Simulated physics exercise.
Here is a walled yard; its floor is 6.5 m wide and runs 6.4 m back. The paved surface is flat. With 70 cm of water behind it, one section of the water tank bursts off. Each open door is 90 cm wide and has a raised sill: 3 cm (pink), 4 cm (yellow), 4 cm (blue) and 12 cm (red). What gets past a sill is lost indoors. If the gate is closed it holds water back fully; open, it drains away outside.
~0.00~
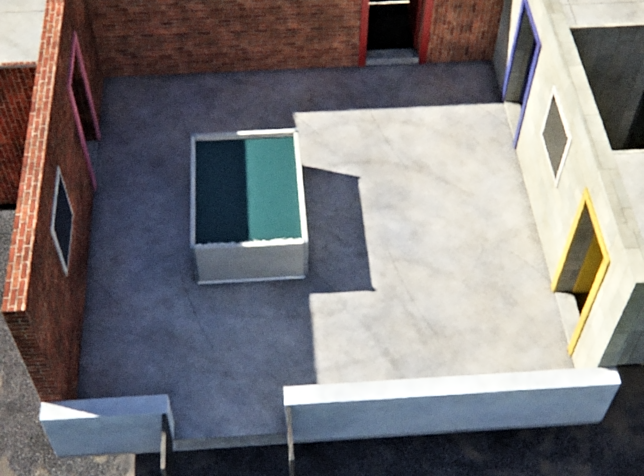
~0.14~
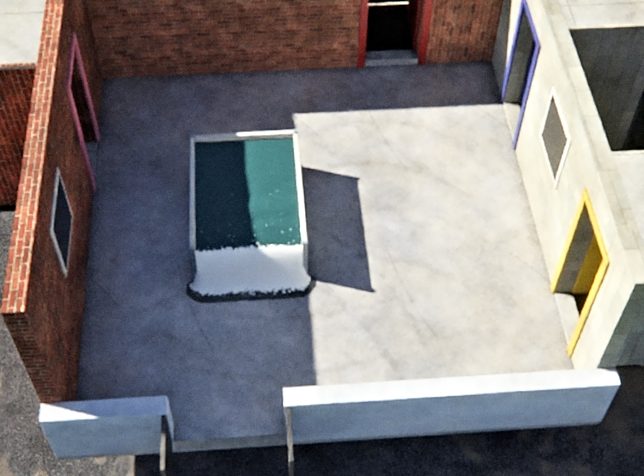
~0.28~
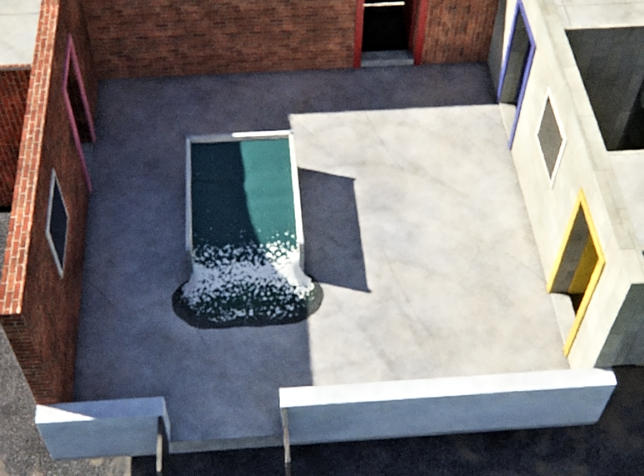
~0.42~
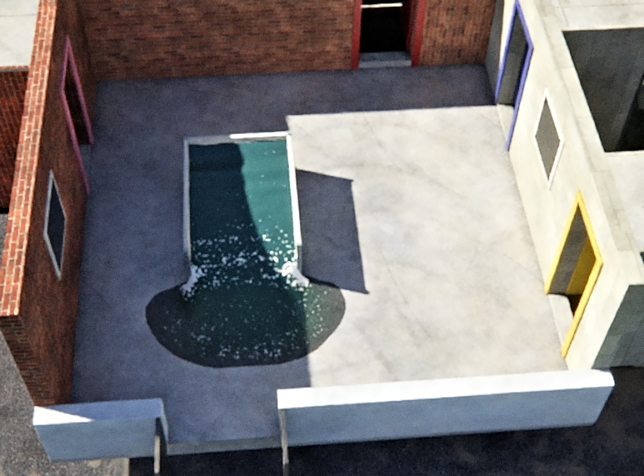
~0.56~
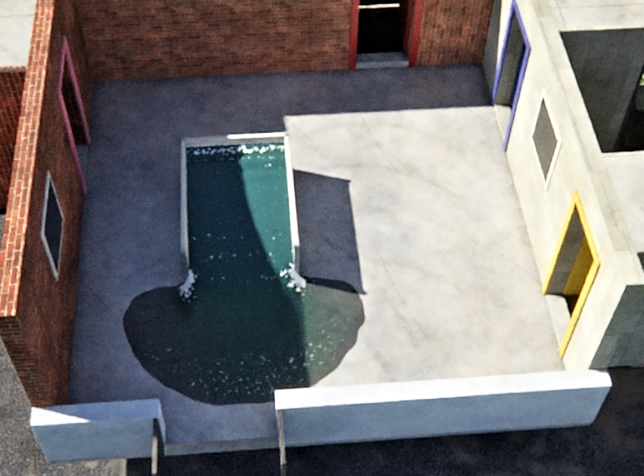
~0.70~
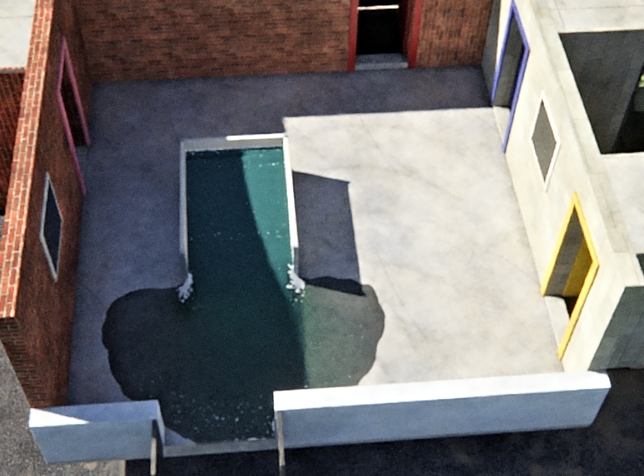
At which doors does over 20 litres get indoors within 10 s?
Within that time: At the pink door it does not reach the limit; at the yellow door it goes over the limit; at the blue door it stays under the limit; at the red door it keeps below the limit.
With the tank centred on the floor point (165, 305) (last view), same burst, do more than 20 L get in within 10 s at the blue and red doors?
Then: Blue under, red not over.
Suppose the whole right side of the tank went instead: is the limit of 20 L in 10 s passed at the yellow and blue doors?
Against that limit: Yellow over, blue over.
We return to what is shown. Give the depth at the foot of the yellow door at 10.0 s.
About 3.5 cm.
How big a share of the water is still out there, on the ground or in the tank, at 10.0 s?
Roughly 50 in a hundred.
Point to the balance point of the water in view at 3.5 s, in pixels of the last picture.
Near (286, 322).
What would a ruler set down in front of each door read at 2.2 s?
In cm: Pink 0, yellow 0, blue 0, red 0.
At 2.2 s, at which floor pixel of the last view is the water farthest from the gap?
Around (572, 399).
After 1.4 s water covers 25 % of the floor and is deepest (33 cm) near (281, 420); pink door not reached, yellow door not reached, blue door not reached, red door not reached.
After 2.2 s water covers 25 % of the floor and is deepest (29 cm) near (65, 435); pink door not reached, yellow door not reached, blue door not reached, red door not reached.
After 3.5 s water covers 40 % of the floor and is deepest (20 cm) near (545, 401); pink door not reached, yellow door 13 cm at the sill, 31 L in, blue door not reached, red door not reached.
After 6.0 s water covers 70 % of the floor and is deepest (8 cm) near (547, 307); pink door 2 cm at the sill, 0 L in, yellow door 8 cm at the sill, 90 L in, blue door 2 cm at the sill, 0 L in, red door not reached.
After 10.0 s water covers 90 % of the floor and is deepest (6 cm) near (269, 85); pink door 3 cm at the sill, 0 L in, yellow door 3 cm at the sill, 102 L in, blue door 2 cm at the sill, 0 L in, red door 4 cm at the sill, 0 L in.
